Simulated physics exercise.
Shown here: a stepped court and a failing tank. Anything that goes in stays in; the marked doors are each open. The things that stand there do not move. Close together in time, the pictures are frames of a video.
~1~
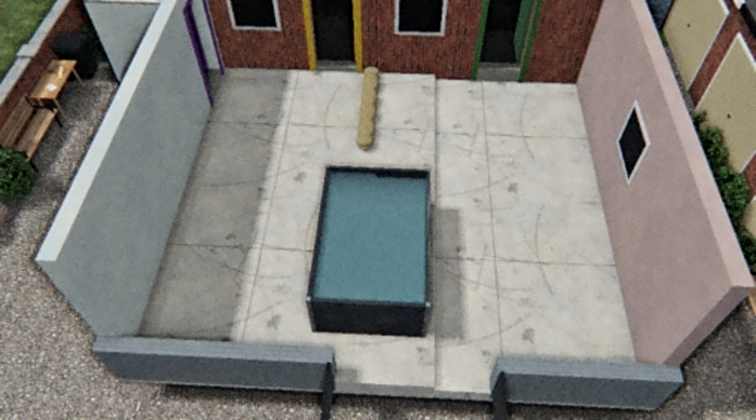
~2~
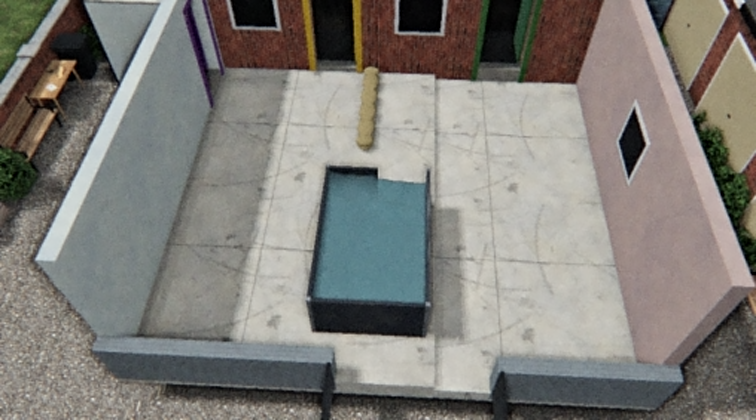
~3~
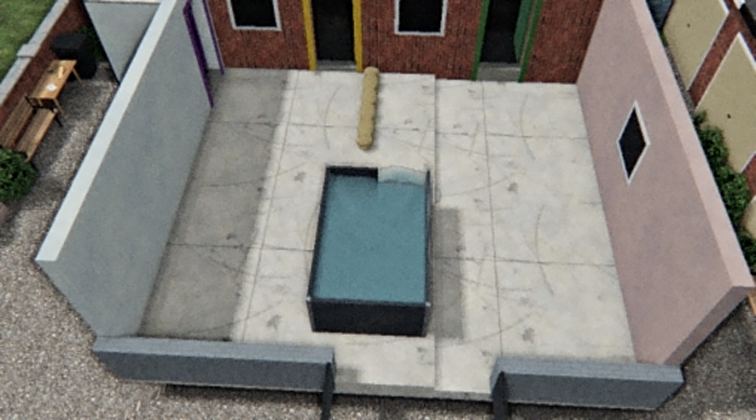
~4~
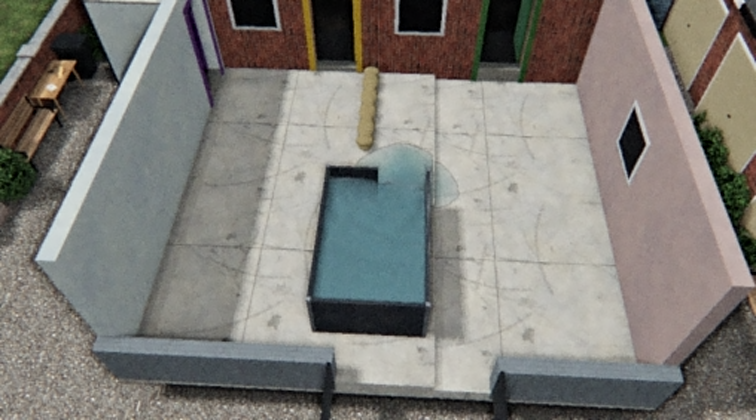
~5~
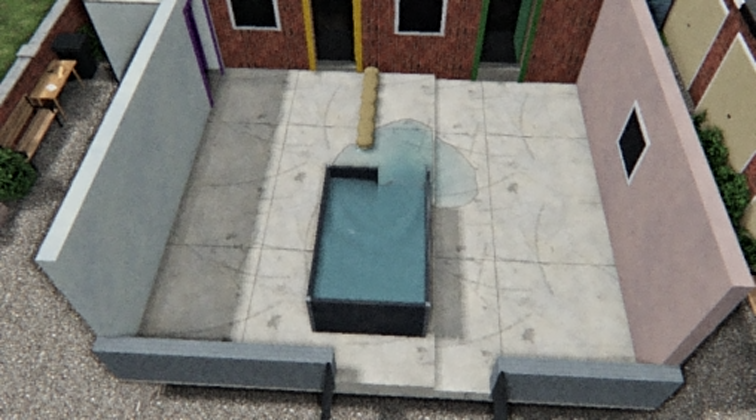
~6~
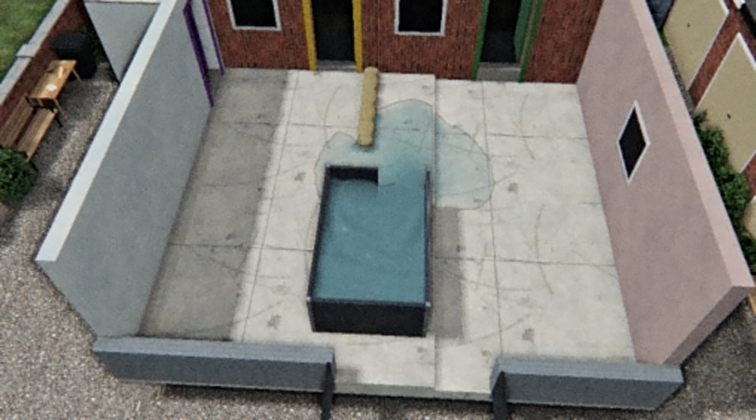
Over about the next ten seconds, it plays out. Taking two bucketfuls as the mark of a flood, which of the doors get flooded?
The green door stays below the mark, the purple door stays below the mark, the yellow door stays below the mark.
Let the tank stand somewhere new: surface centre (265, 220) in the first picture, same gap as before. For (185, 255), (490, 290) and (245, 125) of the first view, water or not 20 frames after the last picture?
Taking them in the order asked: Spared, then spared, then inundated.
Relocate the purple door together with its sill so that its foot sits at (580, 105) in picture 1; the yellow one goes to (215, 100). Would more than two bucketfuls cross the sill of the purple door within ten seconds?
Note - purple door: Beyond the mark.
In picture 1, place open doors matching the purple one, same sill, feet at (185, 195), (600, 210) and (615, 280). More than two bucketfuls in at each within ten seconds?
Checking each in order, the first misses the threshold, the second misses the threshold, and the third misses the threshold.
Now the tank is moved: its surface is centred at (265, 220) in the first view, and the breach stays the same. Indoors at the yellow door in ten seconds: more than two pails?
Then: The yellow door lets more in.
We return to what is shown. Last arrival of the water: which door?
Answer is the purple-painted one.
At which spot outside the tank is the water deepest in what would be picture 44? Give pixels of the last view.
It will be deepest around (562, 86).
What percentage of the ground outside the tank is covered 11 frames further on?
I reckon around 40 %.
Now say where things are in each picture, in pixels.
In the first frame, the open tank at (373, 233) is whole and still.
In the second frame, the front is at a hidden place, out from the gap on the open tank's far side.
In the third frame, the front is at a hidden place, out from the gap on the open tank's far side.
In the fourth frame, water pours out on the open tank's far side and has run to (399, 146).
In the fifth frame, the front is at (414, 123), out from the gap on the open tank's far side.
In the sixth frame, water pours out on the open tank's far side and has run to (418, 103).
A moment on, water covers 25 % of the floor; the green door wet at the sill, nothing in, the purple door not reached, the yellow door not reached.
Next, water covers 40 % of the floor; the green door wet at the sill, nothing in, the purple door not reached, the yellow door wet at the sill, nothing in.
Then, water covers 45 % of the floor; the green door wet at the sill, nothing in, the purple door wet at the sill, nothing in, the yellow door wet at the sill, nothing in.
Later, water covers 70 % of the floor; the green door wet at the sill, nothing in, the purple door wet at the sill, nothing in, the yellow door wet at the sill, nothing in.
In the end, water covers 95 % of the floor; the green door wet at the sill, nothing in, the purple door wet at the sill, nothing in, the yellow door wet at the sill, nothing in.
